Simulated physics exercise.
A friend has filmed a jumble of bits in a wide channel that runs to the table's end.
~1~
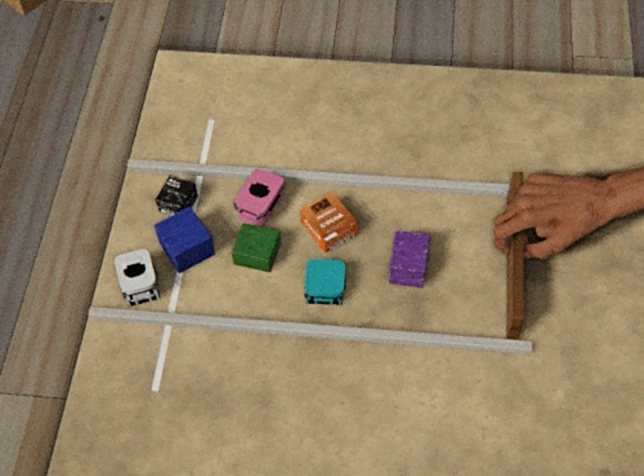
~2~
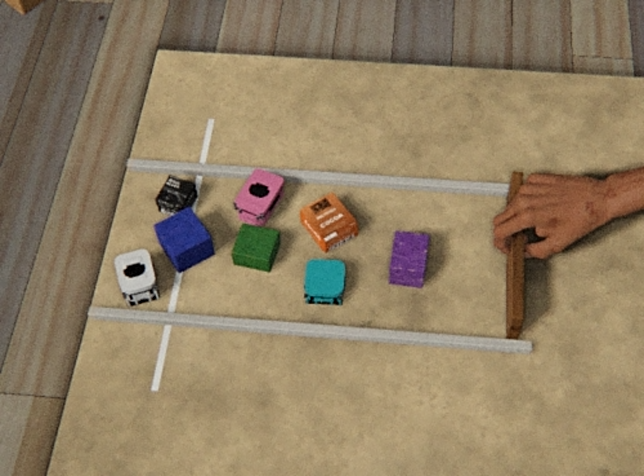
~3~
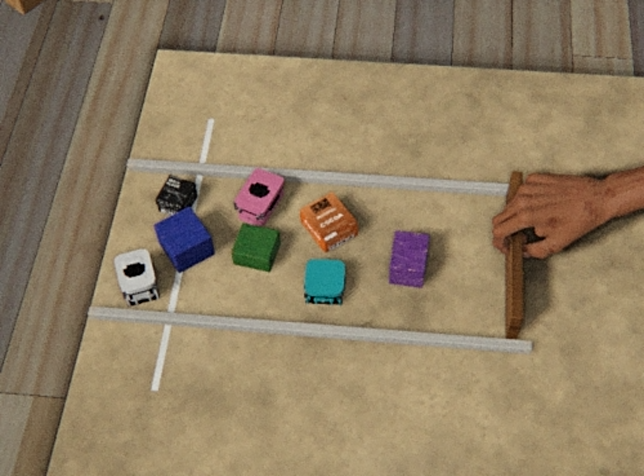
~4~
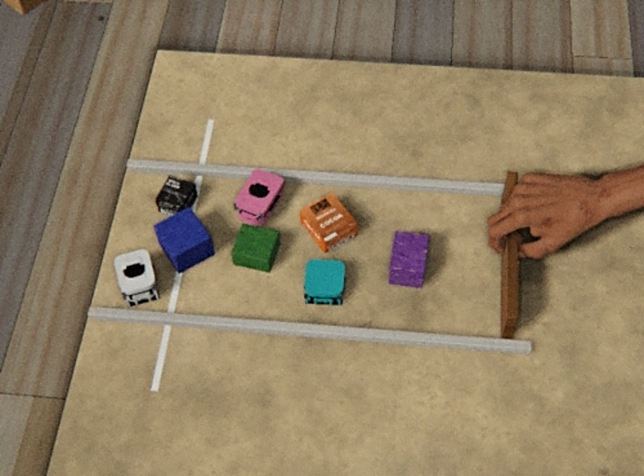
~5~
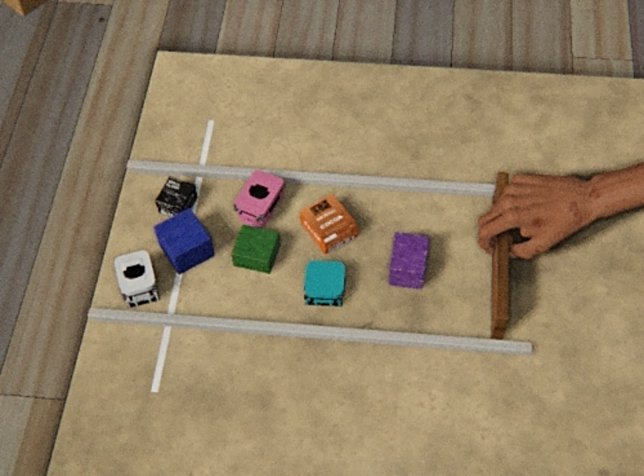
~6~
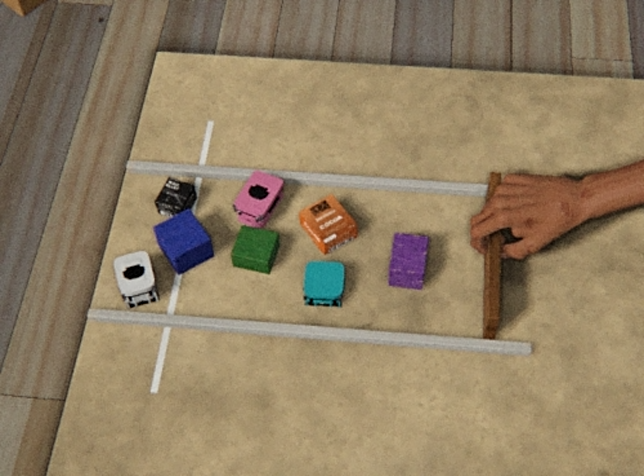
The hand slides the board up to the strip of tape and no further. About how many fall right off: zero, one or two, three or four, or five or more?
Outcome: The number that fall off is one or two.
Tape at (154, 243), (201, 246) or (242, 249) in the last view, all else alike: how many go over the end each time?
It would be 5, 0 and 0.
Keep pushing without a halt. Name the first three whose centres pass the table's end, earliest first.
They are the blue block, then the black box, then the white case.
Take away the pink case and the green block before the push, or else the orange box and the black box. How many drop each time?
The counts: 0 and 1.
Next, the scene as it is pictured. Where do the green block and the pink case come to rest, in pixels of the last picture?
The green block stops around (130, 244); the pink case around (139, 191).
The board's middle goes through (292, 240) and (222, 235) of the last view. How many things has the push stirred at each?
By then 5, and 8.
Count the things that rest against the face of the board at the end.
The number is 3.
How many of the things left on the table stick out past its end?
Overhanging: 1.
Soon after, none off yet; white case at rest near (137, 280); black box at rest near (176, 199); blue block at rest near (184, 242).
After that, none off yet; white case displaced a little near (124, 281); black box displaced about its own width near (150, 199); blue block displaced about its own width near (129, 231).
In the end, the number that fall off is one or two; gone, blue block and black box.
